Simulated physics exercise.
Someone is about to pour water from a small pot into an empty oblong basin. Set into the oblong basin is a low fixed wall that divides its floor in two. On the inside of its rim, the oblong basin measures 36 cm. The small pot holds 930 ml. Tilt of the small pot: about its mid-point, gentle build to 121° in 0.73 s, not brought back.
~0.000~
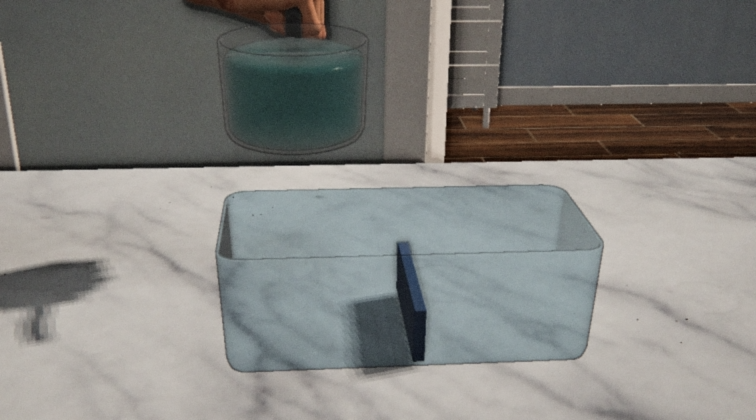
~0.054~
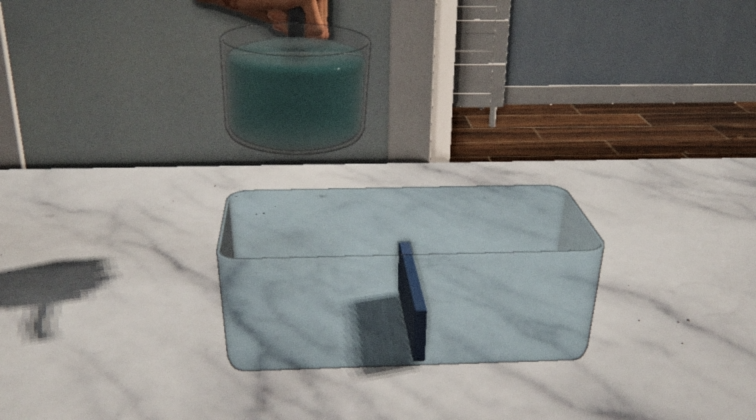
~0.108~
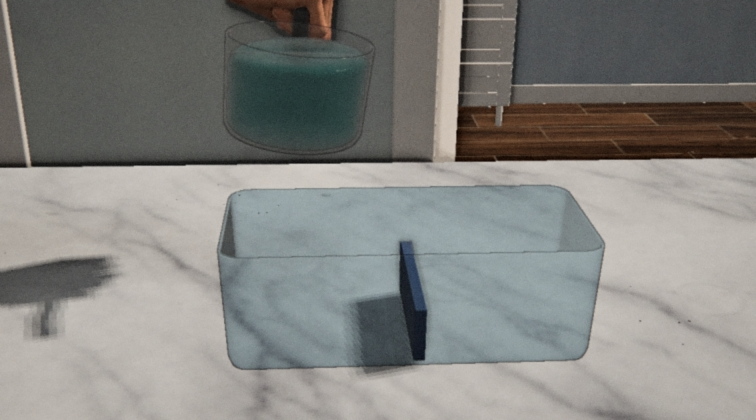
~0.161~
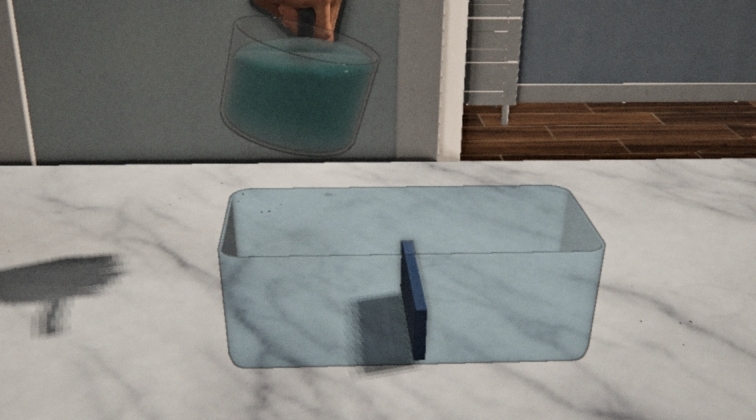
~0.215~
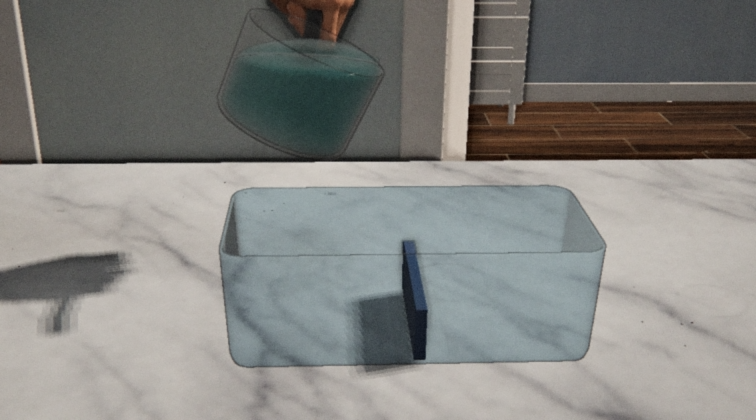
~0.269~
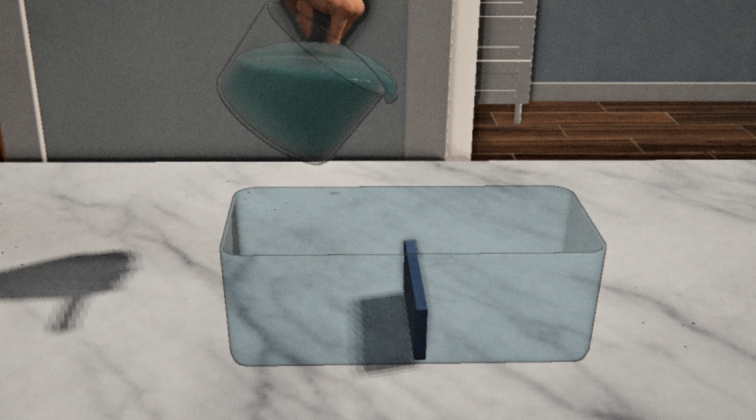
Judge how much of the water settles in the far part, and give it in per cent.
Some 61 per cent settles in the far part.
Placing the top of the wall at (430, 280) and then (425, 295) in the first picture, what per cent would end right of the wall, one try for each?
40 then 50 %.
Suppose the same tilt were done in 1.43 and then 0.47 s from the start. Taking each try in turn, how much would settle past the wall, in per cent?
I'd say 75 percent on the first go, 40 percent on the next.
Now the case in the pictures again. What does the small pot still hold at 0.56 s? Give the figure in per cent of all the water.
I reckon about 26 in a hundred is still held.
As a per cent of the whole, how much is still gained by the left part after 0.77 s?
Some 6 per cent.
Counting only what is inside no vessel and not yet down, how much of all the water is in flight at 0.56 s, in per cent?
About 36 per cent.
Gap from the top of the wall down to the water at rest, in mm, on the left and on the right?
Left: Roughly 44 mm; right: Roughly 34 mm.
By 0.56 s the tilt is 105° and 27 per cent is still to pour, 2 is left of the wall and 36 right of it.
By 0.77 s the tilt is 121° and 2 per cent is still to pour, 32 is left of the wall and 61 right of it.
By 0.99 s the tilt is 121° and 0 per cent is still to pour, 38 is left of the wall and 61 right of it.
By 1.23 s the tilt is 121° and 0 per cent is still to pour, 38 is left of the wall and 61 right of it.
At rest 38 per cent lies left of the wall, 61 right of it and 1 outside.
